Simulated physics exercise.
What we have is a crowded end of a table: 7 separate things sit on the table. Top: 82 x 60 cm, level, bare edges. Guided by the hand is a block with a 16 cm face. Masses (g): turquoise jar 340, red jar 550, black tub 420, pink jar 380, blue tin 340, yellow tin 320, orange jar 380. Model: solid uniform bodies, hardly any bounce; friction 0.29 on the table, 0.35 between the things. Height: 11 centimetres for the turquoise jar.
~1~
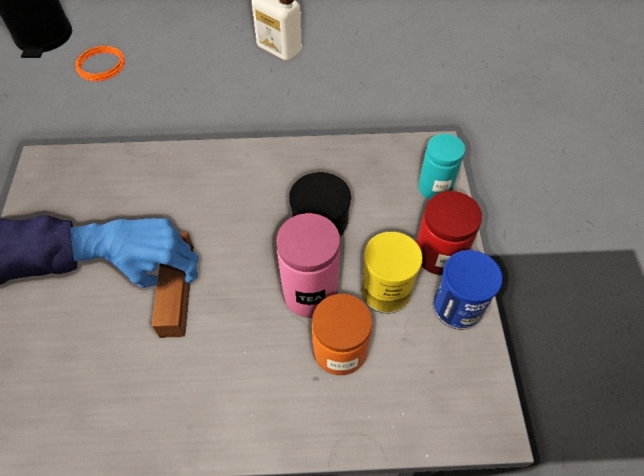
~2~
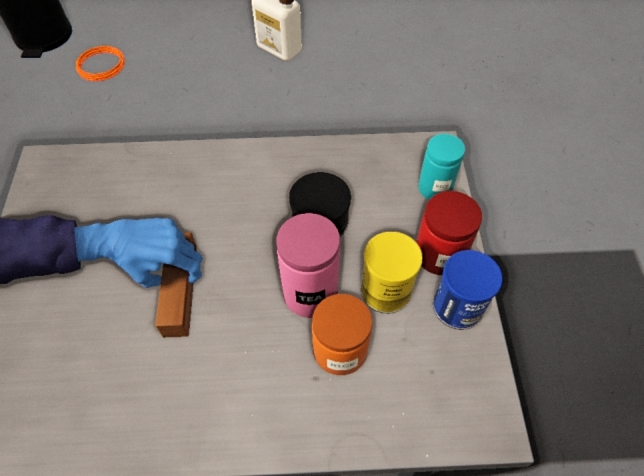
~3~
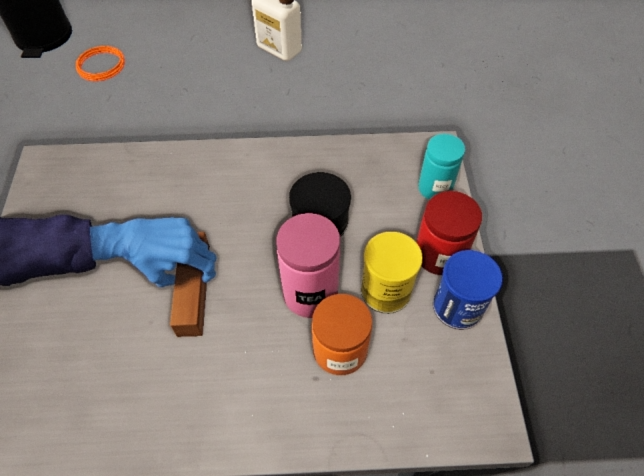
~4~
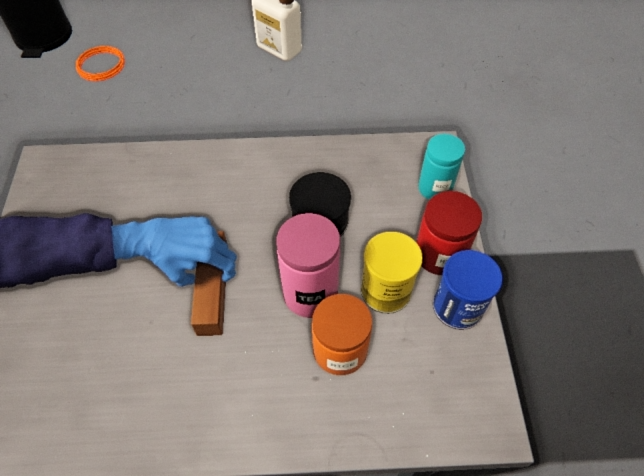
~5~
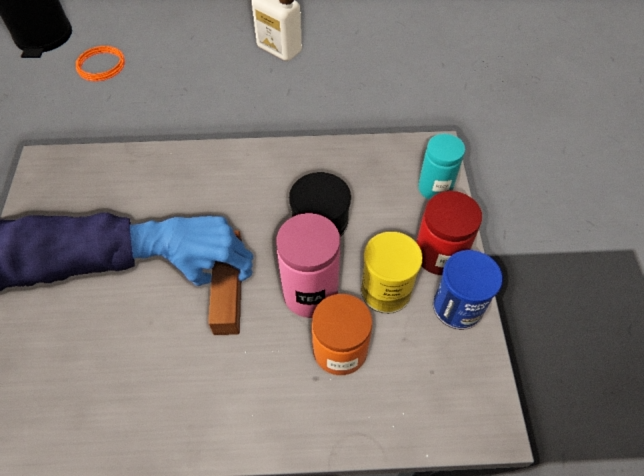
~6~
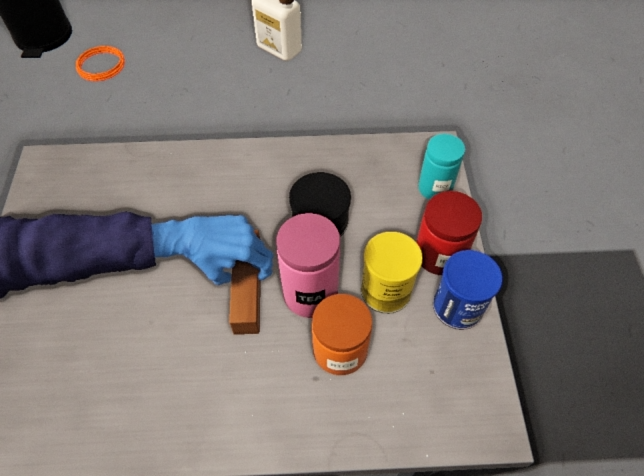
We see a blue-gloved hand slide a brown block steadily rightward across a table, closing the gap to a pink jar among a cluster of seven colourful containers, which all stay still near the table's right end.
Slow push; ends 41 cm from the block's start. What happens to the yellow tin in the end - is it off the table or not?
My guess is it comes off.
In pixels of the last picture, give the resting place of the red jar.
In the last view, its centre sits near (475, 227).
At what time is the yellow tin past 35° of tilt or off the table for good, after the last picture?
Time: Approximately 1.0 s.
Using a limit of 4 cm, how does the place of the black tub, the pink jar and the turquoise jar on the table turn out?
First, the black tub stays in its position; second, the pink jar is moved away; third, the turquoise jar stays in its position.
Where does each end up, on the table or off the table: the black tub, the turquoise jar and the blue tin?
When everything stops, the black tub is still in bounds, the turquoise jar is still in bounds, and the blue tin is out of bounds.
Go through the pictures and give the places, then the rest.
In the first picture, block slid 0 cm; yellow tin (389, 274); turquoise jar (441, 168).
In the second picture, block slid 1 cm; black tub (320, 208); pink jar (310, 268).
In the third picture, block slid 3 cm; blue tin (465, 291); orange jar (341, 336).
In the fourth picture, block slid 6 cm; turquoise jar (441, 168); red jar (447, 234).
In the fifth picture, block slid 8 cm; black tub (320, 208); pink jar (310, 268).
In the sixth picture, block slid 11 cm; yellow tin (389, 274); blue tin (465, 291).
Then, 0.80 s later than the last frame, block slid 31 cm; blue tin now off the table; yellow tin 13 cm from its spot near (476, 277); pink jar 16 cm from its spot.
Then, 1.20 s later than the last frame, block slid 41 cm; yellow tin now off the table; pink jar 26 cm from its spot; red jar 4 cm from its spot.
When it is over, off the table, blue tin and yellow tin; not toppled but over 4 cm from the start, red jar and pink jar; the other 3 within 4 cm of the start.
